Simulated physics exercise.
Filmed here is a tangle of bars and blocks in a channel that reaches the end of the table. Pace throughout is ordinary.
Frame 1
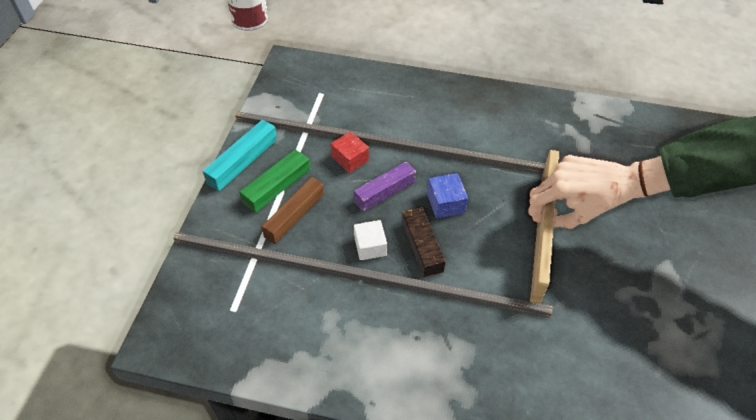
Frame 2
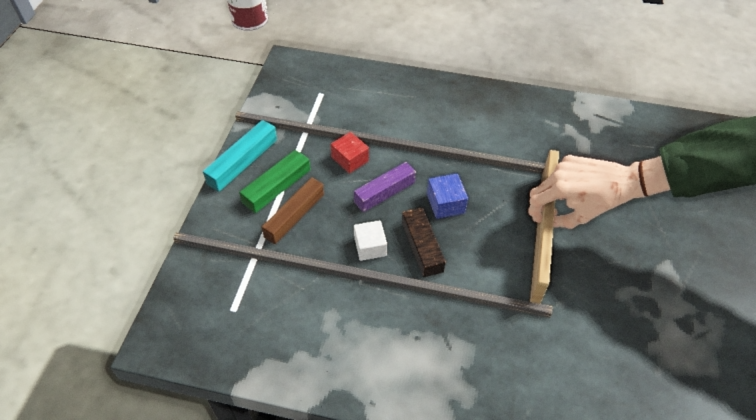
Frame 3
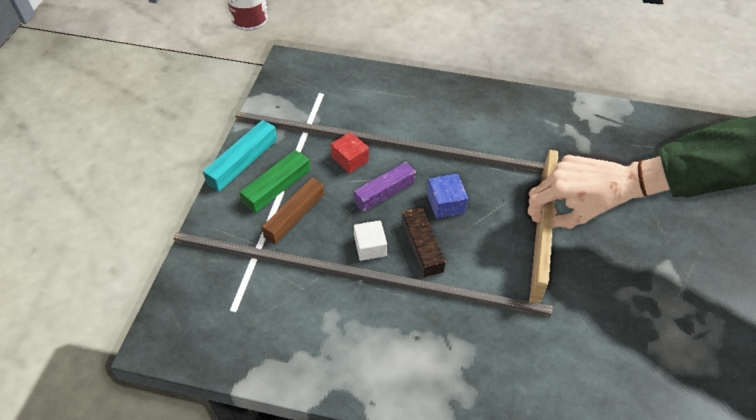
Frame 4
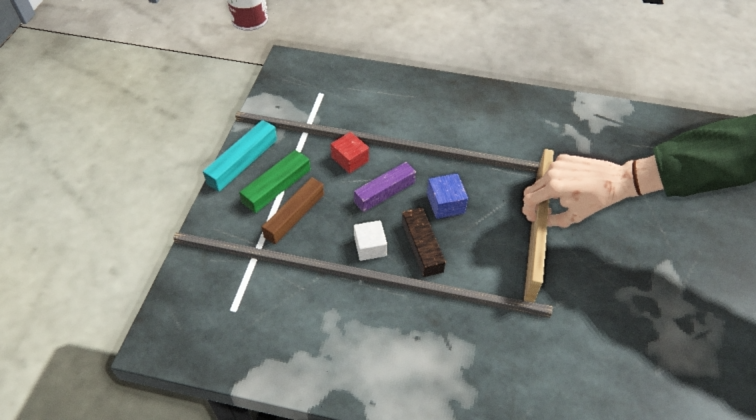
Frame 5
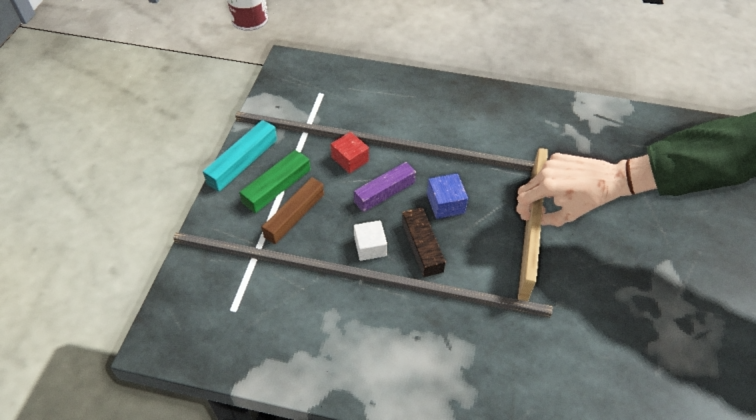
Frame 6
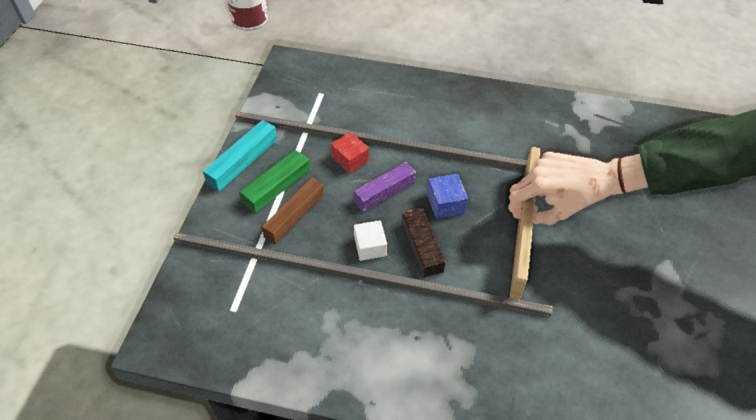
A hand slides a wooden board slightly left toward colored bars and blocks that stay still.
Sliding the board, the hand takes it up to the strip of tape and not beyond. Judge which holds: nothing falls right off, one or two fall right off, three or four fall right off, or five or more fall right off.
I expect only one or a pair of them will drop off.
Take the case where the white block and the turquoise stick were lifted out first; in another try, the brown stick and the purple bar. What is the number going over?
First 0, then 0.
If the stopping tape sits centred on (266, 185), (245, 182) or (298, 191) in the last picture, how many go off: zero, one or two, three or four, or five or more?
Result per tape, as listed: One to two; either three or four; zero.
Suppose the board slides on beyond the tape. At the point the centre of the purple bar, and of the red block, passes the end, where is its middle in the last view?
I reckon its middle sits around (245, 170) and then around (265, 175).
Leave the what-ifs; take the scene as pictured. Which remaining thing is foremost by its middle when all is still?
Green stick.
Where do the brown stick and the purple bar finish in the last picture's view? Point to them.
The first sits around (220, 197), while the other sits around (255, 157).
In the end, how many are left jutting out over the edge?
I get 1.
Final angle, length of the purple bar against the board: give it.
Roughly 0°.
Early on, none off yet; turquoise stick at rest near (241, 155); green stick at rest near (276, 181); brown stick at rest near (294, 210).
Finally, the number that fall off is one or two; lost, turquoise stick.
